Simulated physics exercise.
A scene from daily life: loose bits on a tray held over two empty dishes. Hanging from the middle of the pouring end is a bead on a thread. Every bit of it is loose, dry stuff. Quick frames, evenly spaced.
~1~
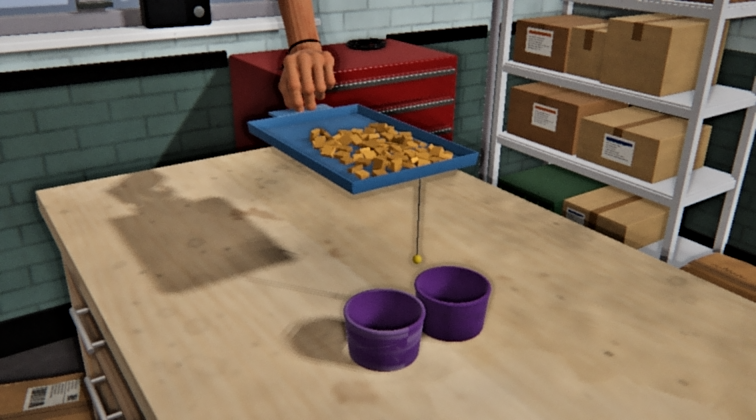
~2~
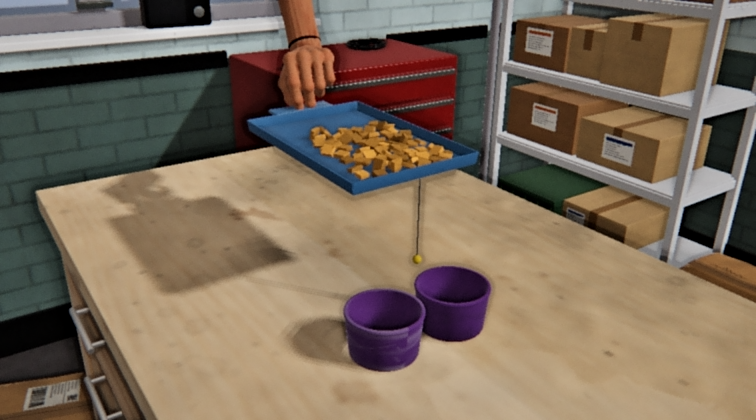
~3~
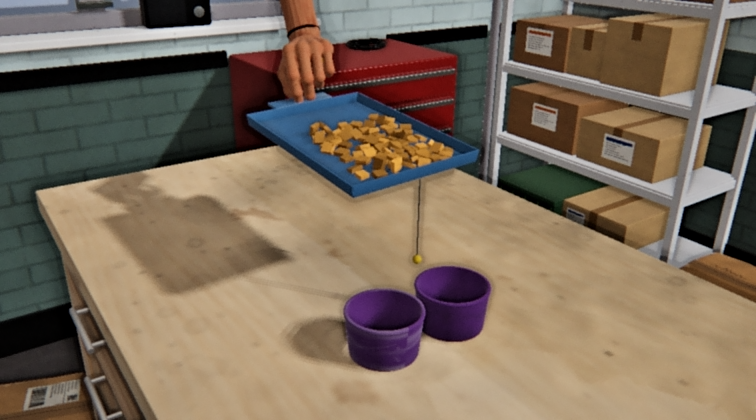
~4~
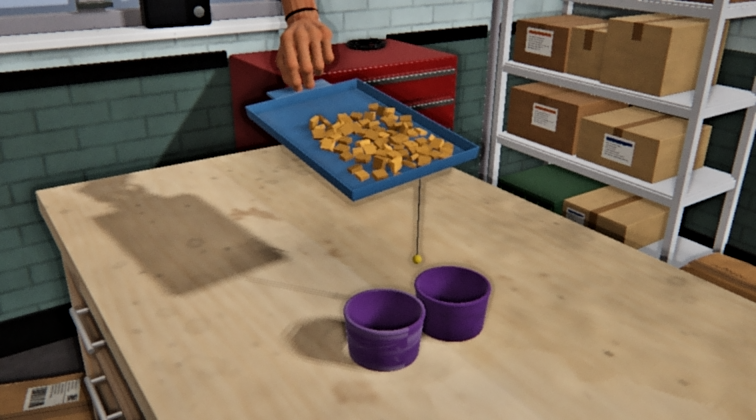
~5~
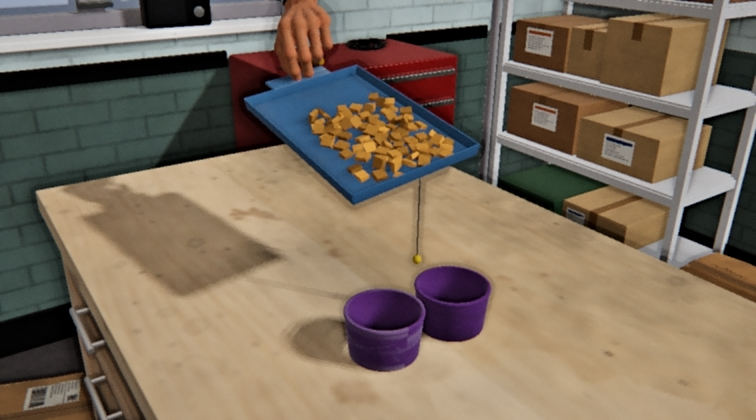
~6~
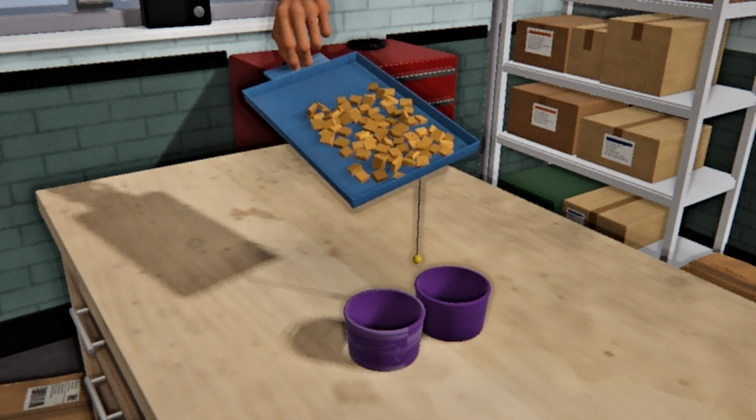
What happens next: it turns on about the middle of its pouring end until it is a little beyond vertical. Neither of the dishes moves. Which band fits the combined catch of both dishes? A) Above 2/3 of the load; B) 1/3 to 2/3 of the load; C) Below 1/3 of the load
Option C: Below 1/3 of the load.
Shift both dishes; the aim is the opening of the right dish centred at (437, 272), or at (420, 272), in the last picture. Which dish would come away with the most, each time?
Going by the two tries in order: The left-placed dish, then the left-placed dish.
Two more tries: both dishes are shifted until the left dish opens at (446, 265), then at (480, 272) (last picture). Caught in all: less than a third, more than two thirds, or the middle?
Under a third, then less than a third.
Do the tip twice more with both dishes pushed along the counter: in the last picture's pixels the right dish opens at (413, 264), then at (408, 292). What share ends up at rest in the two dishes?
It would be near 70 per cent first and near 40 per cent second.
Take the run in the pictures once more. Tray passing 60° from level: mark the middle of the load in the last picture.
Centre estimate: (368, 157).
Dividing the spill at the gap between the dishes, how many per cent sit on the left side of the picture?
Around 100 per cent, I reckon.
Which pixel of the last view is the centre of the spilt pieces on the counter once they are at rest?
Those pieces end up centred close to (348, 322).
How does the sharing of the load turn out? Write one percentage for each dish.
So the left dish gets 10 % of the load, while the right one gets 0 %.
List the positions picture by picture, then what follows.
Corners of the pouring end near (353, 182) and (476, 153), level; middle of the load near (382, 151), cereal squares; left dish near (407, 345); right dish near (476, 317); bead on its thread near (417, 259), in the first picture.
Corners of the pouring end near (353, 182) and (476, 152), level; middle of the load near (382, 150), in the second picture.
Corners of the pouring end near (353, 185) and (476, 150), tipped barely, lowest at the left corner; middle of the load near (382, 147), in the third picture.
Corners of the pouring end near (353, 190) and (477, 147), tipped a little, lowest at the left corner; middle of the load near (382, 142), in the fourth picture.
Corners of the pouring end near (353, 194) and (477, 144), tipped a little, lowest at the left corner; middle of the load near (382, 137), in the fifth picture.
Corners of the pouring end near (353, 198) and (477, 141), tipped clearly, lowest at the left corner; middle of the load near (381, 133); left dish near (407, 345); right dish near (476, 317), in the sixth picture.
Shortly afterwards, tray tipped steeply; the whole lot on the tray.
Next, tray tipped right over; near two thirds on the tray; a little in the left dish; only a few in the right dish; near a quarter outside both; only a few in the air.
Some moments later, tray tipped past a quarter turn; a little in the left dish; a little in the right dish; the bulk outside both; only a few in the air.
In the end, tray tipped past a quarter turn; a little in the left dish; a little in the right dish; the bulk outside both; only a few in the air.
